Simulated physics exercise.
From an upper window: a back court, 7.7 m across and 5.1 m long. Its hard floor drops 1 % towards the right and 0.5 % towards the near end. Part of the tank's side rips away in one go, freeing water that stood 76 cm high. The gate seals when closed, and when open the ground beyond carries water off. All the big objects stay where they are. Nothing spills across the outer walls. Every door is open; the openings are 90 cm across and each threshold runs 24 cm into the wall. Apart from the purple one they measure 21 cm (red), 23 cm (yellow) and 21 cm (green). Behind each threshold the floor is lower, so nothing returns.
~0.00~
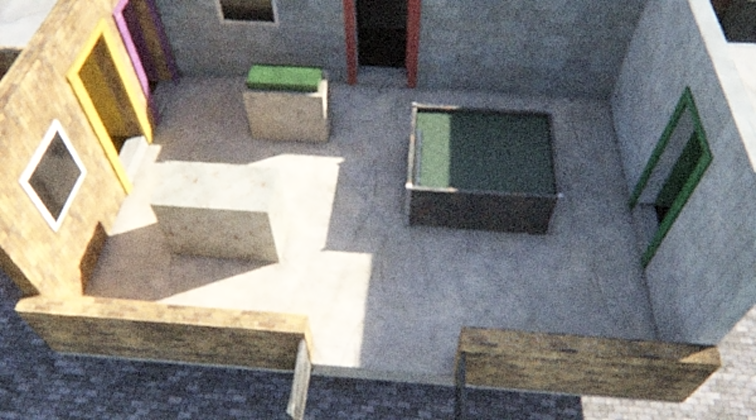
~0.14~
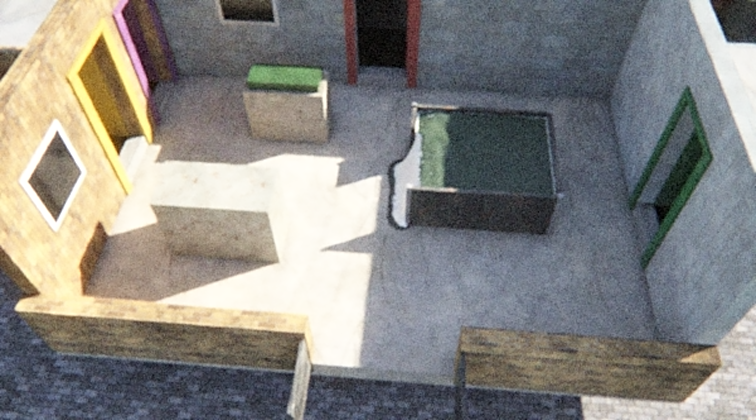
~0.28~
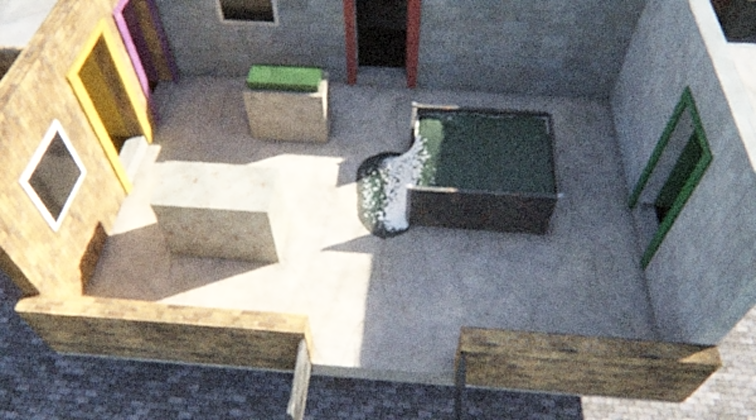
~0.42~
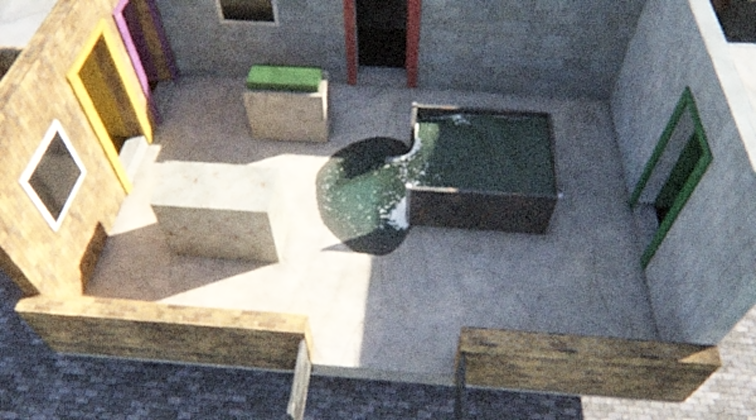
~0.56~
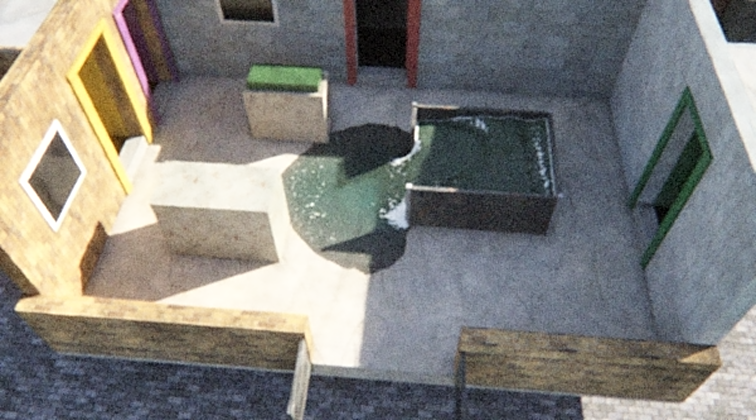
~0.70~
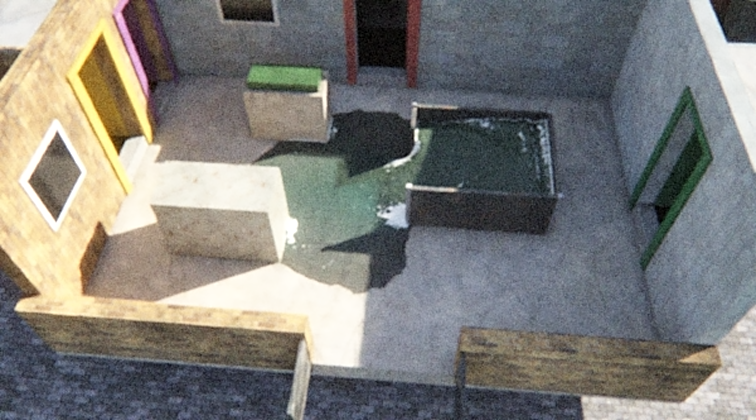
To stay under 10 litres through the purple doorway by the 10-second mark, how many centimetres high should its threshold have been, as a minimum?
Some 12.5 cm above the ground.
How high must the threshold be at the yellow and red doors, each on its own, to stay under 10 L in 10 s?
Roughly 29 cm at yellow and 6.5 cm at red.
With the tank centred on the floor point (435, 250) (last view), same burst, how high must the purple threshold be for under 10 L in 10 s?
Some 16 cm.
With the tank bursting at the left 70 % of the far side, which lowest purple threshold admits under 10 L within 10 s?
Then roughly 28 cm.
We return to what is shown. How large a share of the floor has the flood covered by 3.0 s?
Some 55 per cent of it.
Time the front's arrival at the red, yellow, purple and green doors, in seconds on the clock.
Red 1.4 s, yellow 1.2 s, purple 1.8 s, green 8.0 s.
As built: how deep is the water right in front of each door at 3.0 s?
In cm: Red 6, yellow 30, purple 12, green 0.
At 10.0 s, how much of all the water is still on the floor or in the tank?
About 88 per cent.
After 1.4 s water covers 30 % of the floor, deepest (36 cm) near (398, 198); it has not reached the purple door.
After 3.0 s water covers 55 % of the floor, deepest (32 cm) near (138, 171); 12 cm at the purple door, 4 litres in over its 10 cm threshold.
After 10.0 s water covers 95 % of the floor, deepest (13 cm) near (644, 310); 6 cm at the purple door, 21 litres in over its 10 cm threshold.
At the purple door as built, the water arrived by 1.8 s and peaked near 14 cm at 3.8 s.
Run again over the same 10 s with other heights there, 15 litres in over 11 cm, 4 litres over 15 cm. The limit of 10 litres is kept from about 12.5 cm up.
